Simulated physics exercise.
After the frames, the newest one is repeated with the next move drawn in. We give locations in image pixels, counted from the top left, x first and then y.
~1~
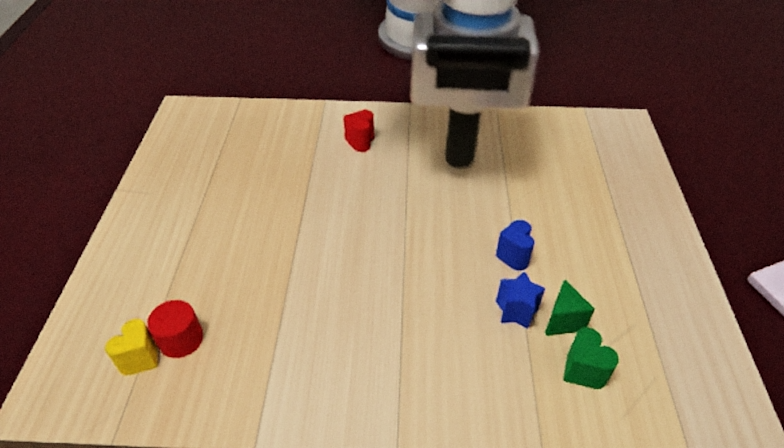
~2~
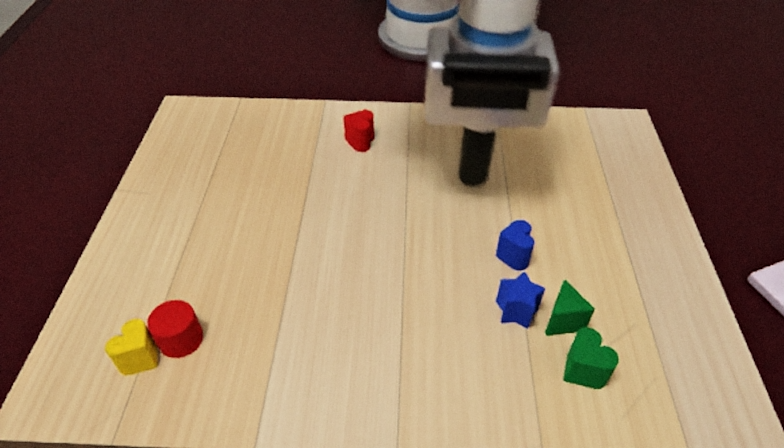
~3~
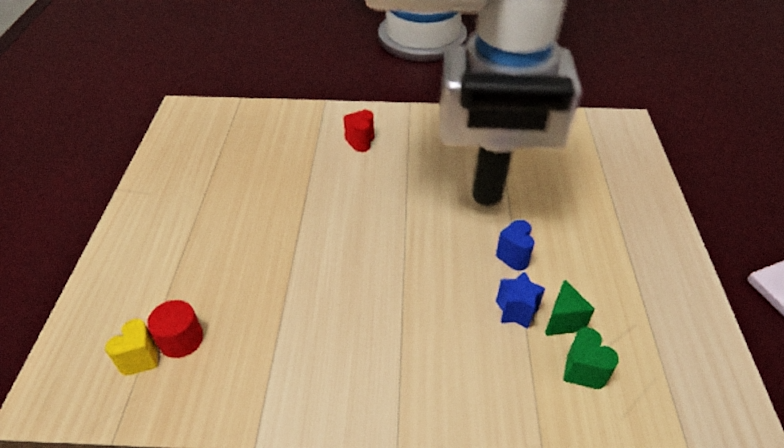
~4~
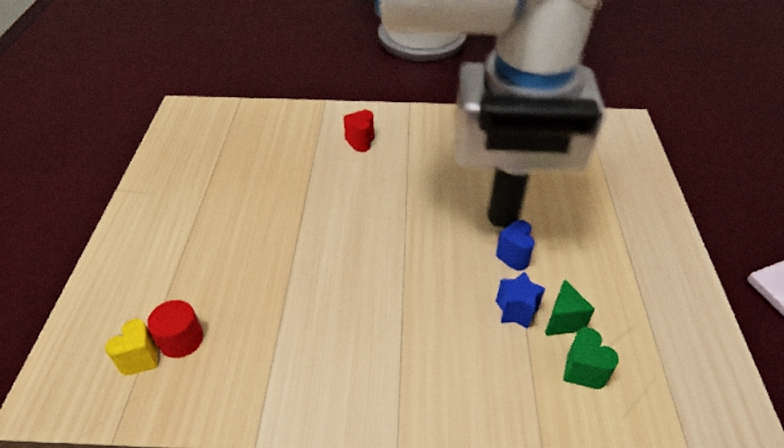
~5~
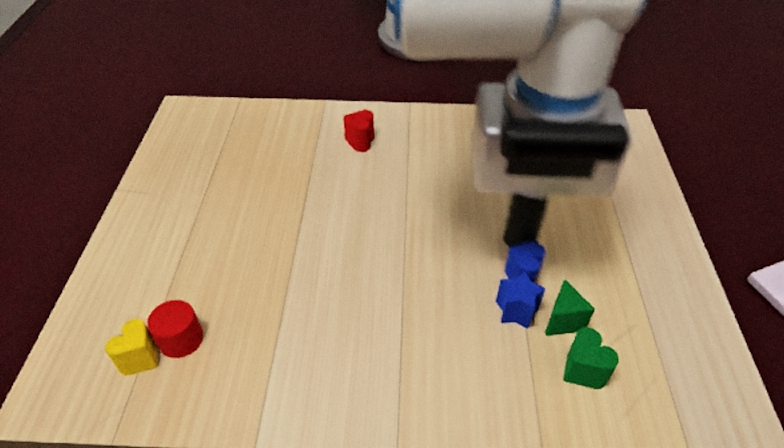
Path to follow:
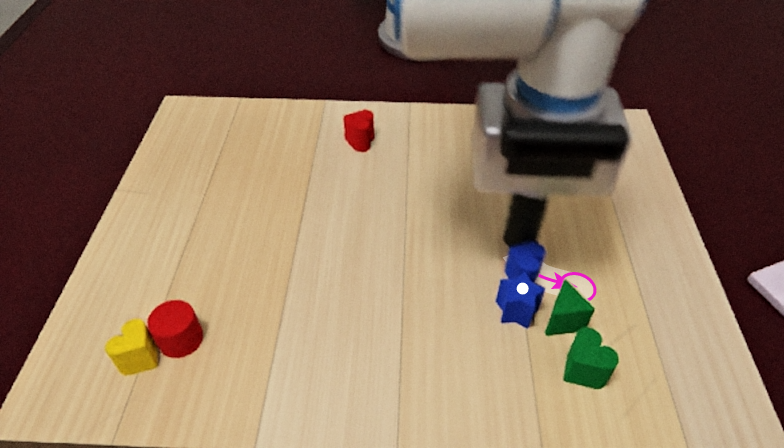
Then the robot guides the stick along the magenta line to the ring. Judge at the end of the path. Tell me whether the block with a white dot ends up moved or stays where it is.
Here's my answer: The block with a white dot gets displaced.
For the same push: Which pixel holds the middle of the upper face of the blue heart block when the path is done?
About (540, 277).
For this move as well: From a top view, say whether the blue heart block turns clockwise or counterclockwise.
Its rotation is clockwise.
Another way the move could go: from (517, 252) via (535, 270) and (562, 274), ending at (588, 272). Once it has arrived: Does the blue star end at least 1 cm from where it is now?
Going by the path, yes.
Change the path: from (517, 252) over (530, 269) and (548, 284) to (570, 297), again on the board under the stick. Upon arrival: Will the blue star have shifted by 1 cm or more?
Final answer: Yes.
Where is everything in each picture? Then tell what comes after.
Tip of the stick (460, 160), middles of tops, blue star (523, 289), blue heart block (519, 233), green three-sided block (571, 300), in the first picture.
Stick (473, 178), nothing pushed, in the second picture.
Stick (487, 197), nothing pushed, in the third picture.
Stick (503, 218), nothing pushed, in the fourth picture.
Stick (520, 241), blue star (523, 289), blue heart block (529, 254), green three-sided block (571, 300), in the fifth picture.
The line goes from (517, 252) over (531, 269) and (552, 280) to (578, 287); the dot is on the blue star.
The first path, step by step. Halfway along, stick (545, 265); blue star (518, 299), turned 15° anticlockwise; blue heart block (540, 278), turned 55° clockwise.
At the end, stick (582, 276); blue star (518, 299), turned 15° anticlockwise; blue heart block (540, 277), turned 55° clockwise; green three-sided block unmoved.
